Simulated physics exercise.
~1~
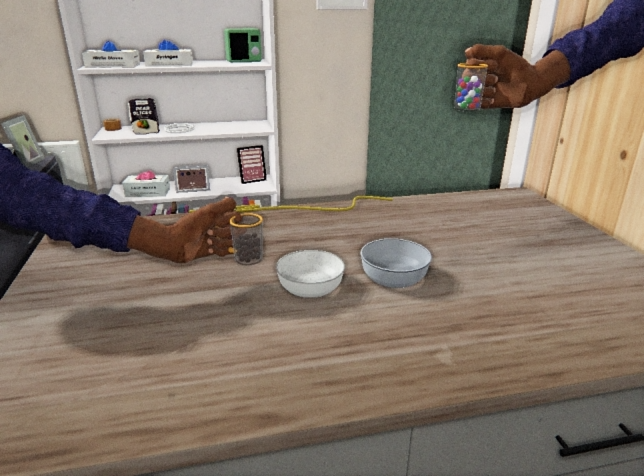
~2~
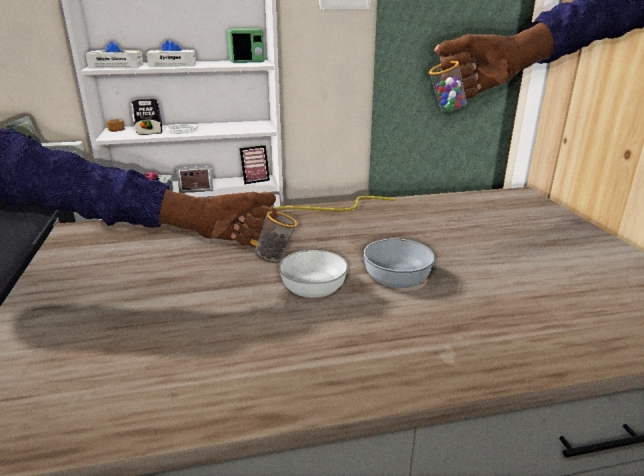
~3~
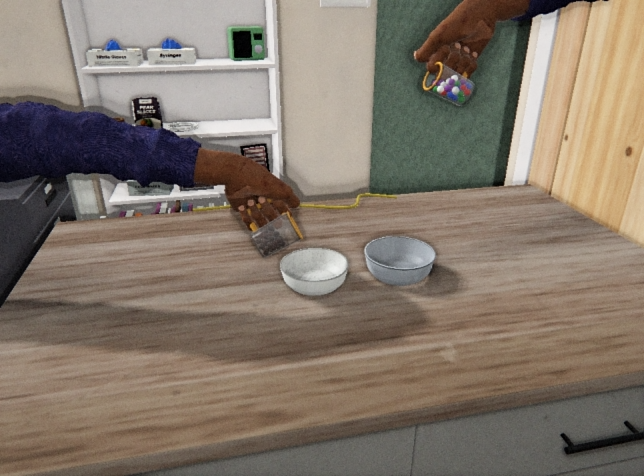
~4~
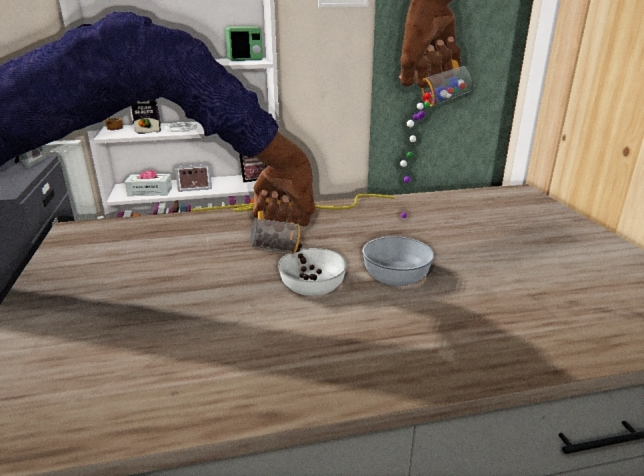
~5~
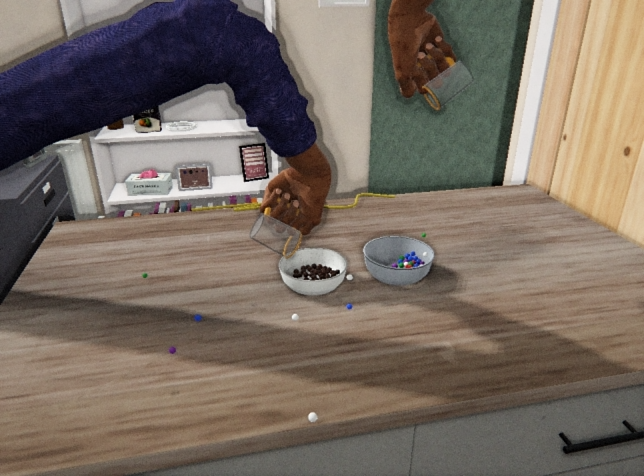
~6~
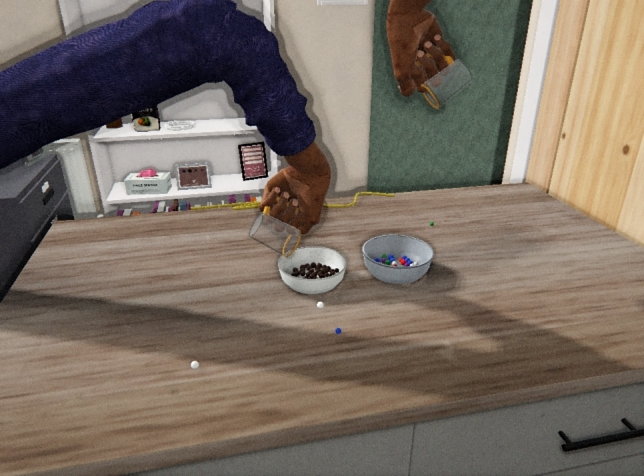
Two hands tip cups of beads into bowls, and some from the right scatter outside.
